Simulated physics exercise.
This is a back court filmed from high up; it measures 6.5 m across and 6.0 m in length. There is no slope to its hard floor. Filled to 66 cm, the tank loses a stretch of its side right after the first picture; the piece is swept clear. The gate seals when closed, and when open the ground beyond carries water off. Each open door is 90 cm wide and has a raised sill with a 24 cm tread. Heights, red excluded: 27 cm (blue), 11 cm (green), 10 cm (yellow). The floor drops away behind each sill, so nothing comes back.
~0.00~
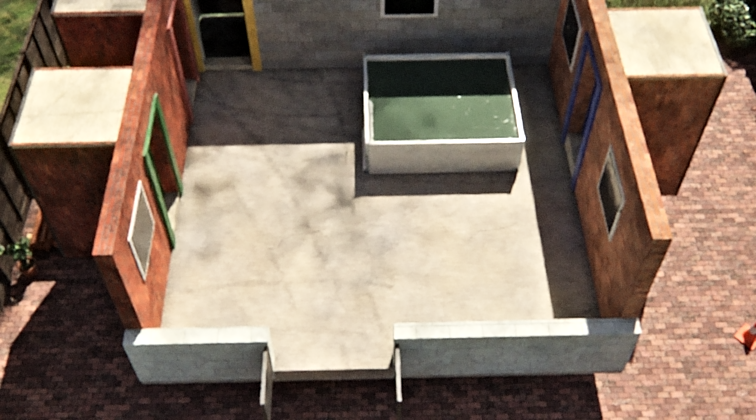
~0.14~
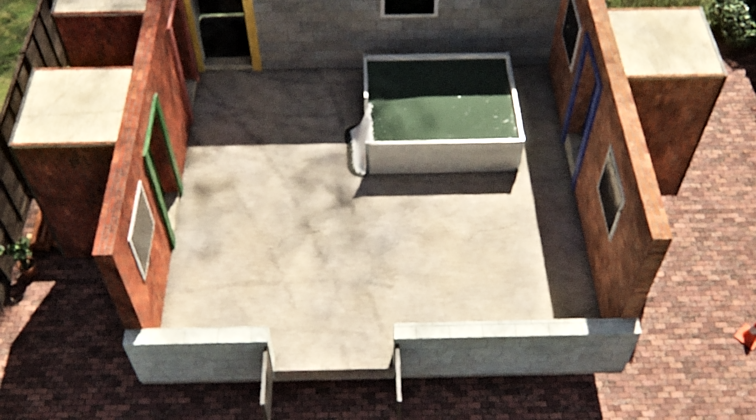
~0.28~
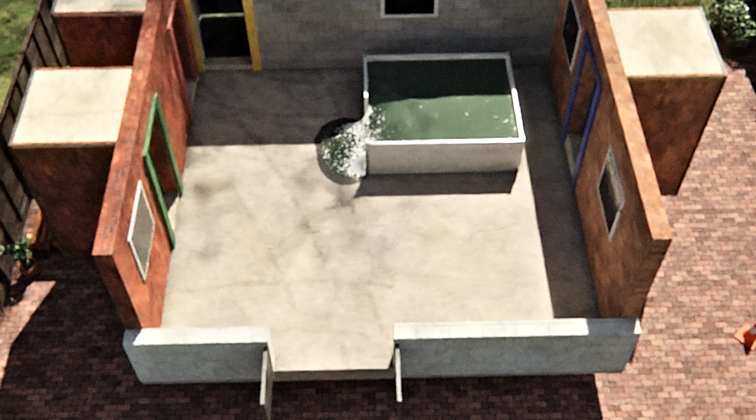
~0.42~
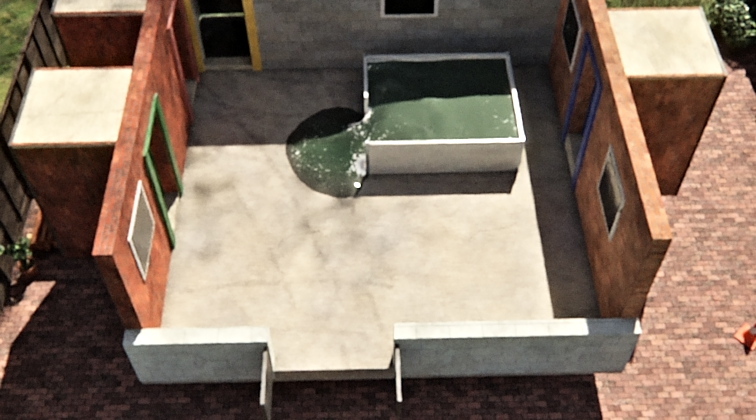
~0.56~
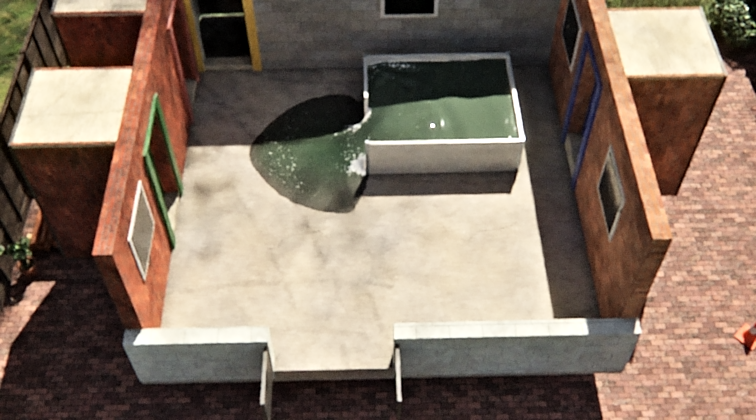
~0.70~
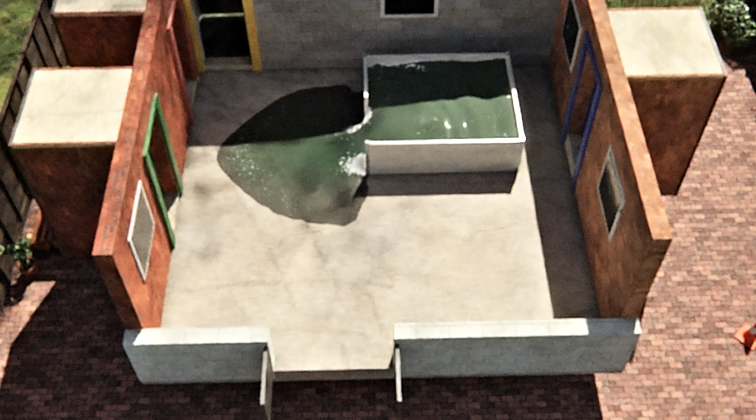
In a walled court, green water pours from a tank's left side and spreads across the floor.
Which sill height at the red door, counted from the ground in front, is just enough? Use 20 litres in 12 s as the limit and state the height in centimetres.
A height of roughly 17 cm is just enough.
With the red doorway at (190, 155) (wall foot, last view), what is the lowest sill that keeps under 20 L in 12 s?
You'd want it roughly 23 cm high.
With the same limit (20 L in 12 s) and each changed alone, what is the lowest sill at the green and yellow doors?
You'd want some 19 cm at green and some 18 cm at yellow.
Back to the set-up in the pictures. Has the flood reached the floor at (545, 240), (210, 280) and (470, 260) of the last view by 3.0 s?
Listed order - unwetted, soaked through, unwetted.
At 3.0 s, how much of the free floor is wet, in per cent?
Roughly 40 percent of the floor.
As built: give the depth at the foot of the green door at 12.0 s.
Roughly 8.0 cm deep.
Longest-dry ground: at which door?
It's the blue door.
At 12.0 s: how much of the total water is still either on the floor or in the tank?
About 80 per cent.
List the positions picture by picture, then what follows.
The first picture shows still water, 66 cm deep, in the tank at (440, 100); the red door at (184, 58) is dry.
In the second picture, water pours out at (369, 139) and has run 0.3 m, to (352, 167); about 9 cm deep outside, 66 cm at the back.
In the third picture, the gap is at (369, 141), the front 0.8 m out at (321, 149); the back of the tank holds 66 cm.
In the fourth picture, the front is at (292, 158), 1.3 m from the gap at (369, 142); 1.9 m2 of floor is wet, 66 cm left at the back.
In the fifth picture, the gap is at (369, 141), the front 1.9 m out at (257, 161); the back of the tank holds 66 cm.
In the sixth picture, the gap is at (369, 141), the front 2.4 m out at (225, 164); the back of the tank holds 66 cm; 1.2 m in a straight line remain to the red door at (184, 58).
After 1.4 s water covers 30 % of the floor, deepest (37 cm) near (356, 156); 12 cm at the red door, 0 litres in over its 9 cm sill.
After 3.0 s water covers 40 % of the floor, deepest (31 cm) near (159, 347); 21 cm at the red door, 59 litres in over its 9 cm sill.
After 12.0 s water covers 100 % of the floor, deepest (12 cm) near (548, 65); 8 cm at the red door, 165 litres in over its 9 cm sill.
At the red door as built, the water arrived by 1.3 s and peaked near 22 cm at 2.6 s.
With a sill of 15.5 cm, 36 litres would have come in within the 12 s; with 20.5 cm, 6 litres. So under 20 litres takes about 17 cm.
